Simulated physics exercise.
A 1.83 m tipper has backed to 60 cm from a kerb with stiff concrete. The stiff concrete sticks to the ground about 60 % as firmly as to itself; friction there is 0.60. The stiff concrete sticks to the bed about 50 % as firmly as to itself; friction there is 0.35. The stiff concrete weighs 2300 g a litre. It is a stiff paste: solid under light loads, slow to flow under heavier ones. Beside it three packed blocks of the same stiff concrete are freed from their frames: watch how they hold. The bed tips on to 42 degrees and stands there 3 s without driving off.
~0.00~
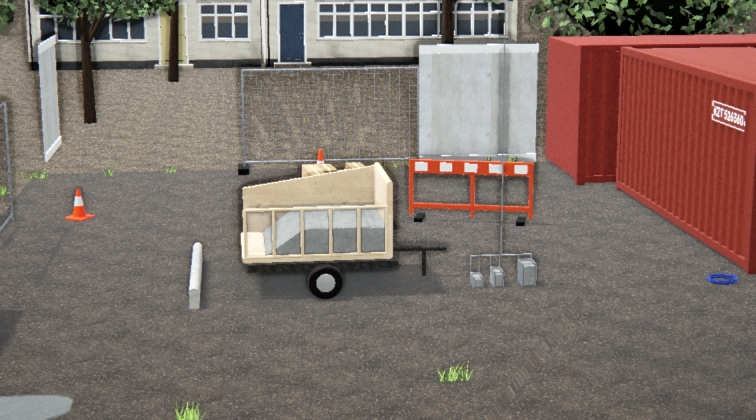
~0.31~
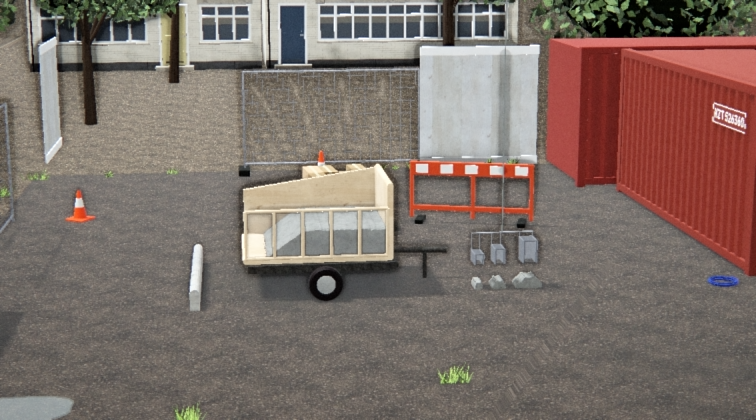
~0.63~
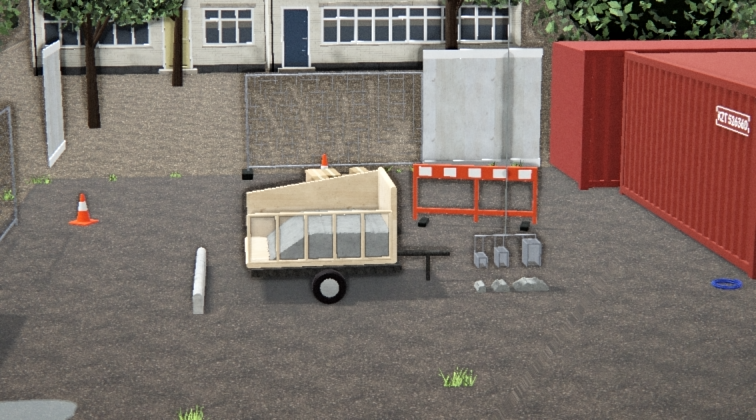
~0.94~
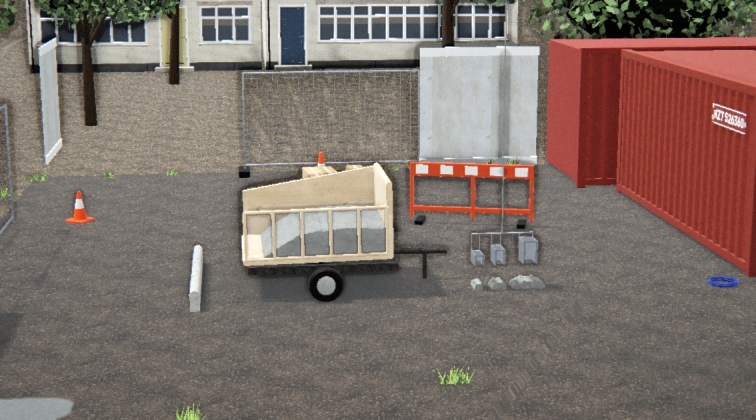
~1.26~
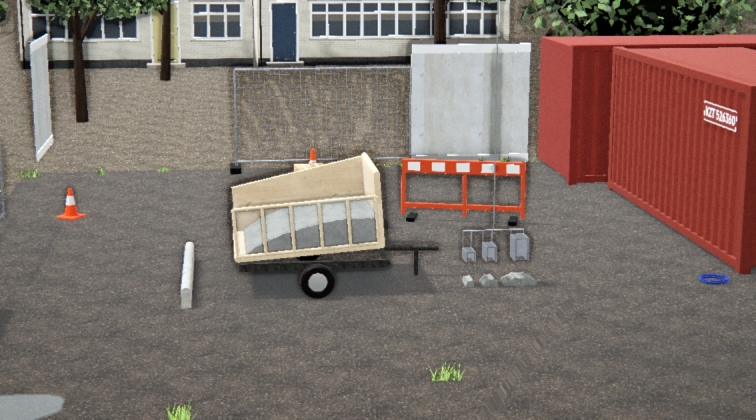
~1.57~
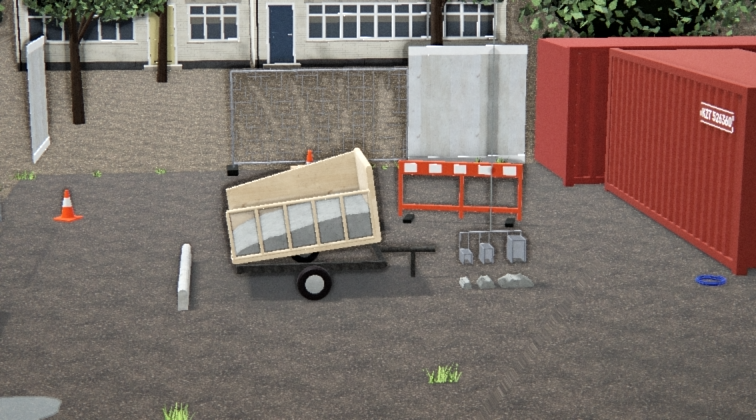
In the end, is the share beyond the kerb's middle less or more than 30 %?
The share beyond the kerb's middle is less than 30 %.
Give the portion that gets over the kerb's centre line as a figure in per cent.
Near 12 %.
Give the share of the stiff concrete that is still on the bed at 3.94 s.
Near 25 %.
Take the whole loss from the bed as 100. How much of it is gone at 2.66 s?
About 20 %.
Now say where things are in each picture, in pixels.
The first picture shows top of the high end at (387, 185), tilt 0 degrees; front end of the stiff concrete at (269, 253); test blocks 12 cm, 18 cm, 28 cm high (left to right).
The second picture shows top of the high end at (387, 186), tilt 0 degrees; front end of the stiff concrete at (269, 255); test blocks 10 cm, 12 cm, 16 cm high (left to right).
The third picture shows top of the high end at (391, 190), tilt 0 degrees; front end of the stiff concrete at (272, 258); test blocks 10.0 cm, 11 cm, 13 cm high (left to right).
The fourth picture shows top of the high end at (386, 185), tilt 1 degrees; front end of the stiff concrete at (265, 256); test blocks 10.0 cm, 11 cm, 13 cm high (left to right).
The fifth picture shows top of the high end at (374, 175), tilt 4 degrees; front end of the stiff concrete at (247, 253); test blocks 10.0 cm, 11 cm, 13 cm high (left to right).
The sixth picture shows top of the high end at (366, 169), tilt 7 degrees; front end of the stiff concrete at (235, 255); test blocks 10.0 cm, 11 cm, 13 cm high (left to right).
By 2.66 s, the tilt is 18 degrees, 77 % is on the bed and 0 % past the kerb's middle.
By 3.94 s, the tilt is 31 degrees, 27 % is on the bed and 2 % past the kerb's middle.
By 5.22 s, the tilt is 42 degrees, none is on the bed and 12 % past the kerb's middle.
By 6.50 s, the tilt is 42 degrees, none is on the bed and 13 % past the kerb's middle.
By 8.20 s, at the end, the tilt is 42 degrees, none is on the bed and 13 % past the kerb's middle.
